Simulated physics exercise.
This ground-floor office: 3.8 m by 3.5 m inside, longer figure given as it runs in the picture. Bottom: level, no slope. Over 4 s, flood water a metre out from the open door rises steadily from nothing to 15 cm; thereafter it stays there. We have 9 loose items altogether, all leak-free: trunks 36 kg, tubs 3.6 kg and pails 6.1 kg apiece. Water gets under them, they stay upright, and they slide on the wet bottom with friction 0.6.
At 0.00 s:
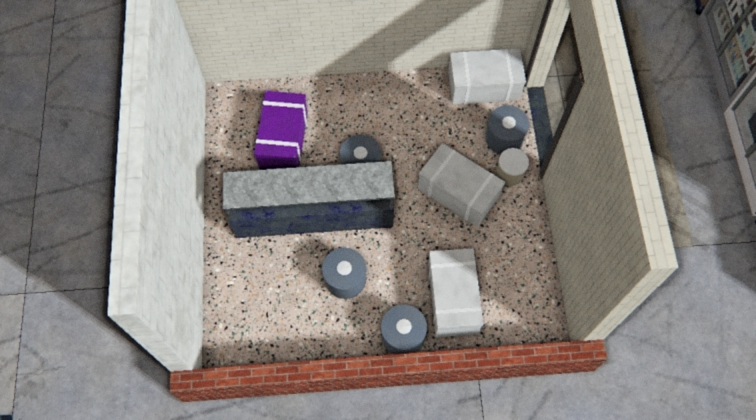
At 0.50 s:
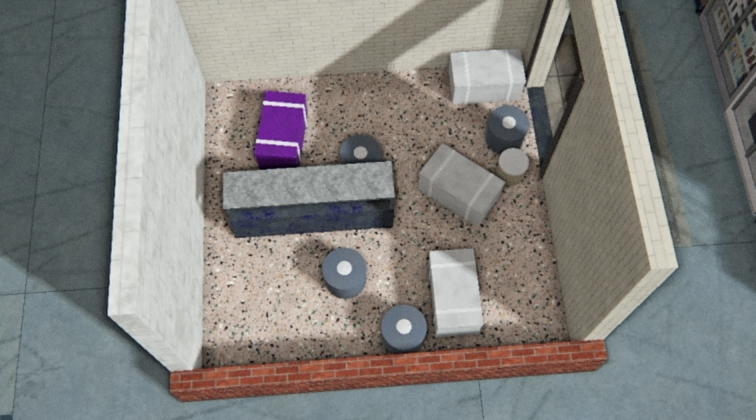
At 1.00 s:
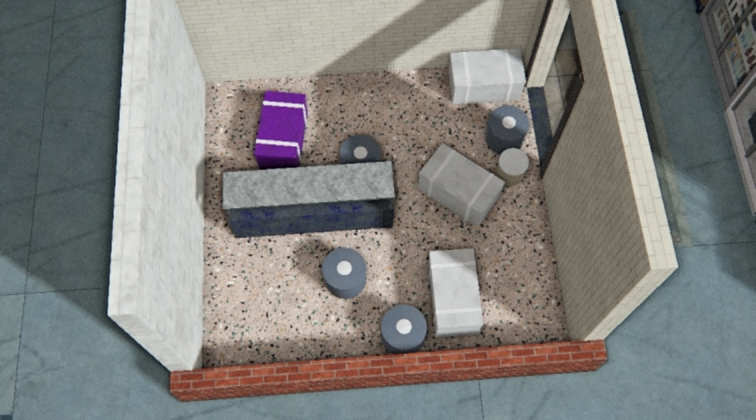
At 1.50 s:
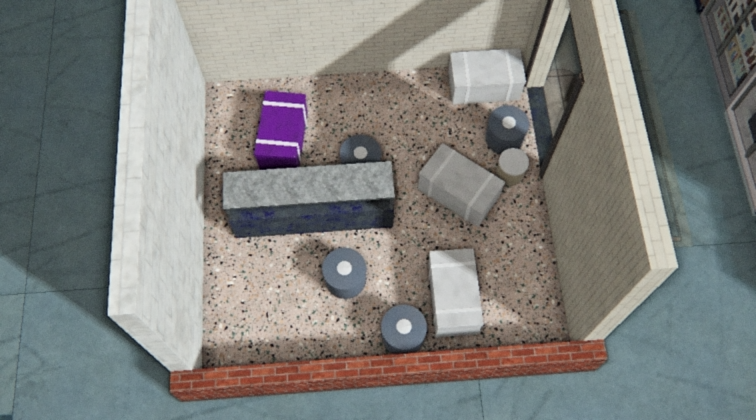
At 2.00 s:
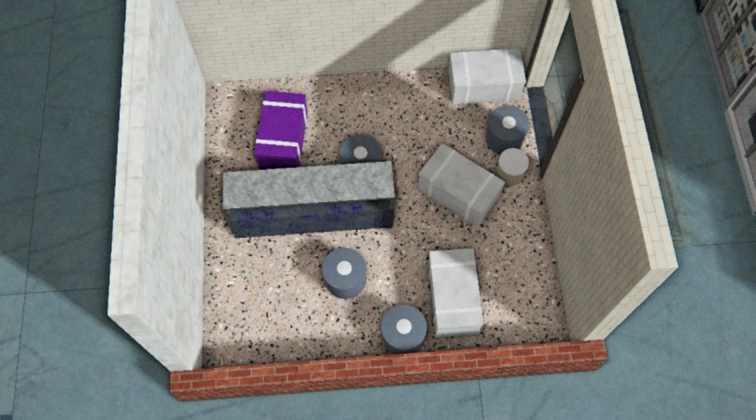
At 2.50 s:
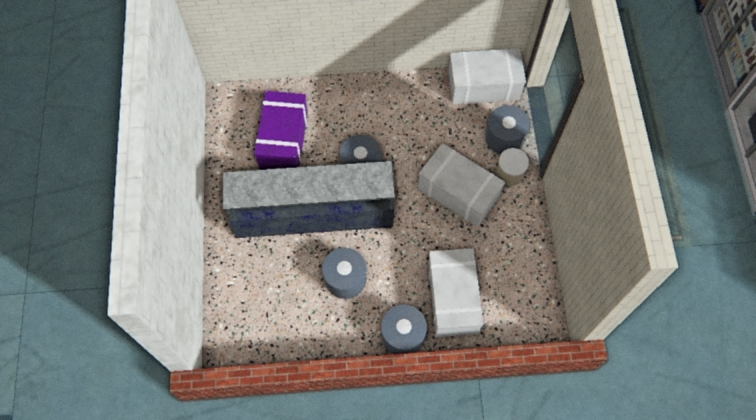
A small roofless room with a speckled floor, pale walls and a low red brick wall along the near side is seen from high above. A purple trunk lies at the upper left behind a long grey-topped, dark blue counter, with white and grey trunks and dark round containers around the middle and right. Everything inside stays still, and the camera does not move.
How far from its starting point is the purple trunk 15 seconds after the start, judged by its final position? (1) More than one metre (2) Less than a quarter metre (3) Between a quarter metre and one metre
3, between a quarter metre and one metre.
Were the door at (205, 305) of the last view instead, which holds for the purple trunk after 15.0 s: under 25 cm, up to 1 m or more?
The purple trunk would stay roughly in place.
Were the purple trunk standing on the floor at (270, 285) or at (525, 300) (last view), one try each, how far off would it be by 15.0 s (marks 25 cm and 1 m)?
First try: It scarcely moves; second try: It scarcely moves.
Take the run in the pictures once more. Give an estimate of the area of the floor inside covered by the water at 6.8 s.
That flooded area is roughly 6.5 m2.
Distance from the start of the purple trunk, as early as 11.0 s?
Around 40 centimetres.
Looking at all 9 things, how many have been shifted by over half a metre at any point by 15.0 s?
I make that 7.
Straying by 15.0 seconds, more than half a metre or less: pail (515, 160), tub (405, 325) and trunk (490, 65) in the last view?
In turn: Beyond, within, beyond.
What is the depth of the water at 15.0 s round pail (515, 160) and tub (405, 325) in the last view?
I'd estimate 7 cm for the first and 7 cm for the second.
After 3.5 s the purple trunk is near (280, 124), 0.0 m from its start, aground; 0 afloat.
After 6.8 s the purple trunk is near (280, 124), 0.0 m from its start, aground; 2 afloat.
After 11.0 s the purple trunk is near (245, 126), 0.4 m from its start, afloat; 4 afloat.
After 15.0 s the purple trunk is near (220, 156), 0.7 m from its start, aground; 5 afloat.
